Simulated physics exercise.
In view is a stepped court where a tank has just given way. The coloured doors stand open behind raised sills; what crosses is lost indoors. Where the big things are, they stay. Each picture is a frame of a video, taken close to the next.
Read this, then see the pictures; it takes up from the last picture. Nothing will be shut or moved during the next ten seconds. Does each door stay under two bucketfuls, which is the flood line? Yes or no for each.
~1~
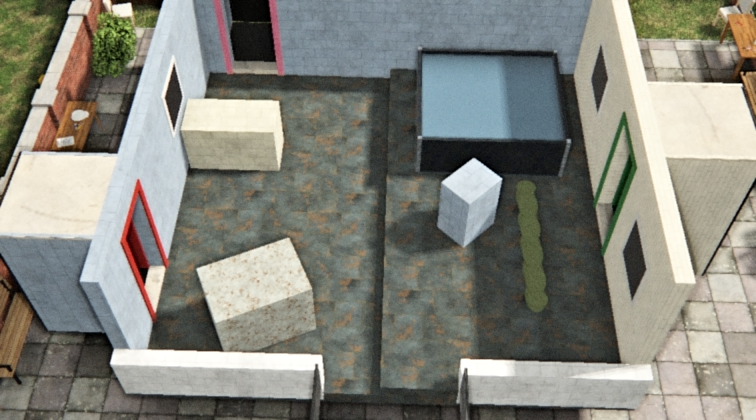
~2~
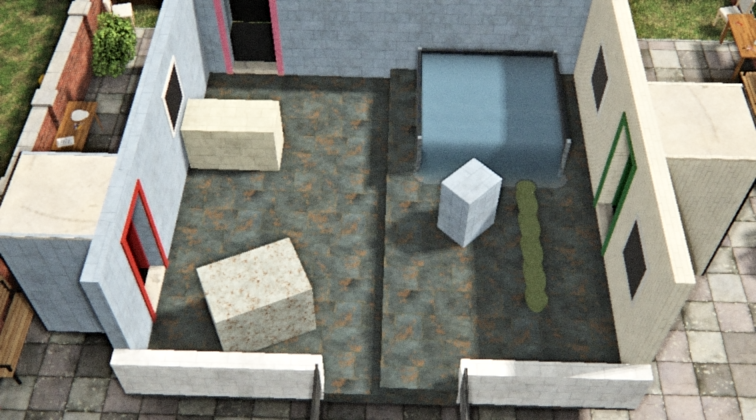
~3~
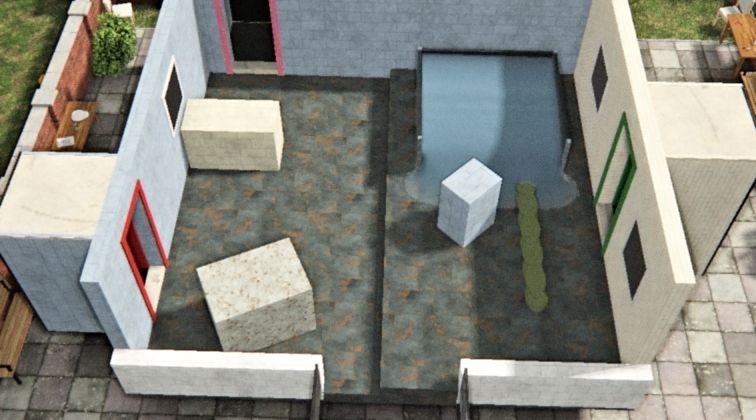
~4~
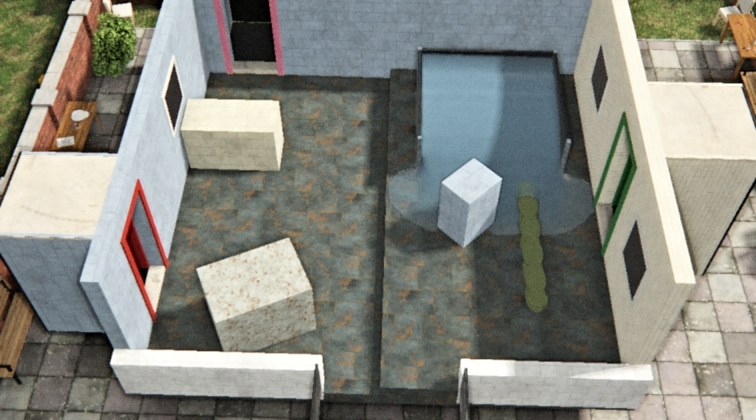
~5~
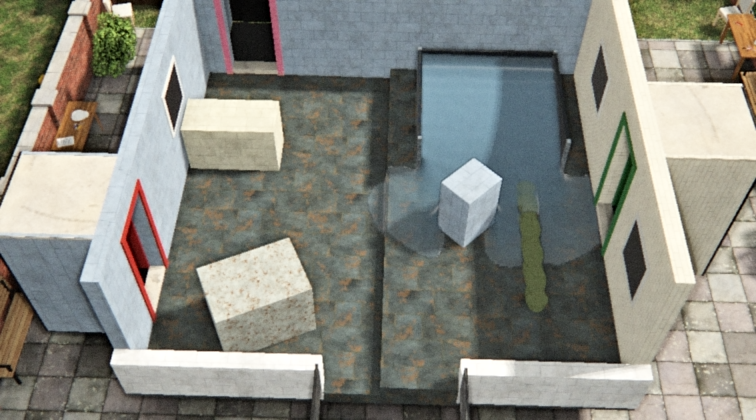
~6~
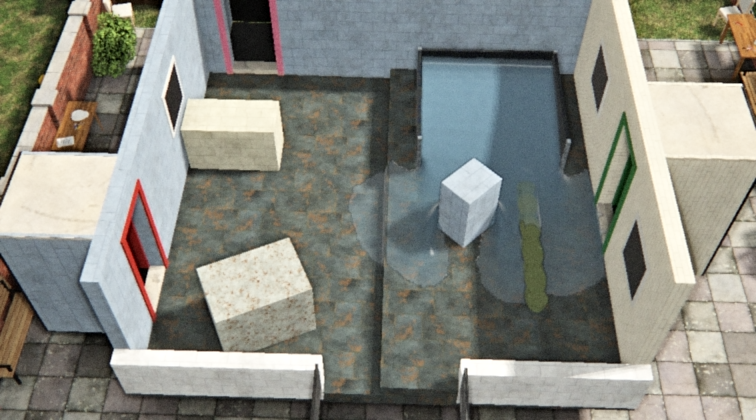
Green door - no, it floods; red door - no, it floods; pink door - yes, stays under.
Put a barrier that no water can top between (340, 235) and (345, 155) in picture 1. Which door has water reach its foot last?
My answer: The pink-painted one.
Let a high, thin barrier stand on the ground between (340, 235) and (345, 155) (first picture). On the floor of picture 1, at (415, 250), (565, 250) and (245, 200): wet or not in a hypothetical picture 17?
Soaked, soaked, untouched.
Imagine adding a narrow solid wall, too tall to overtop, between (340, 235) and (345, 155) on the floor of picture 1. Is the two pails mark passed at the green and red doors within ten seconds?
I'd say the green door breaks the limit, and the red door keeps inside the limit.
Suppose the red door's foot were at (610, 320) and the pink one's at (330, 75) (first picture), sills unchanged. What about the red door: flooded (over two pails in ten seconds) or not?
Briefly, red crosses the line.
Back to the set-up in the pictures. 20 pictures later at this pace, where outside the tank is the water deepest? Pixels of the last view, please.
My finger goes to (613, 380).
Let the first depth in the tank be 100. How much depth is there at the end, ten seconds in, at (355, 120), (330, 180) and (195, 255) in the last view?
Approx. values, in order: 8 %, 10 %, 12 %.
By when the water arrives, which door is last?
My answer is the pink one.
A moment on, water covers 40 % of the floor; the green door under two buckets in, the red door not reached, the pink door not reached.
Next, water covers 55 % of the floor; the green door over two buckets in, the red door not reached, the pink door not reached.
Then, water covers 70 % of the floor; the green door far over two buckets in, the red door over two buckets in, the pink door not reached.
Later, water covers 70 % of the floor; the green door far over two buckets in, the red door far over two buckets in, the pink door not reached.
In the end, water covers 90 % of the floor; the green door far over two buckets in, the red door far over two buckets in, the pink door wet at the sill, nothing in.
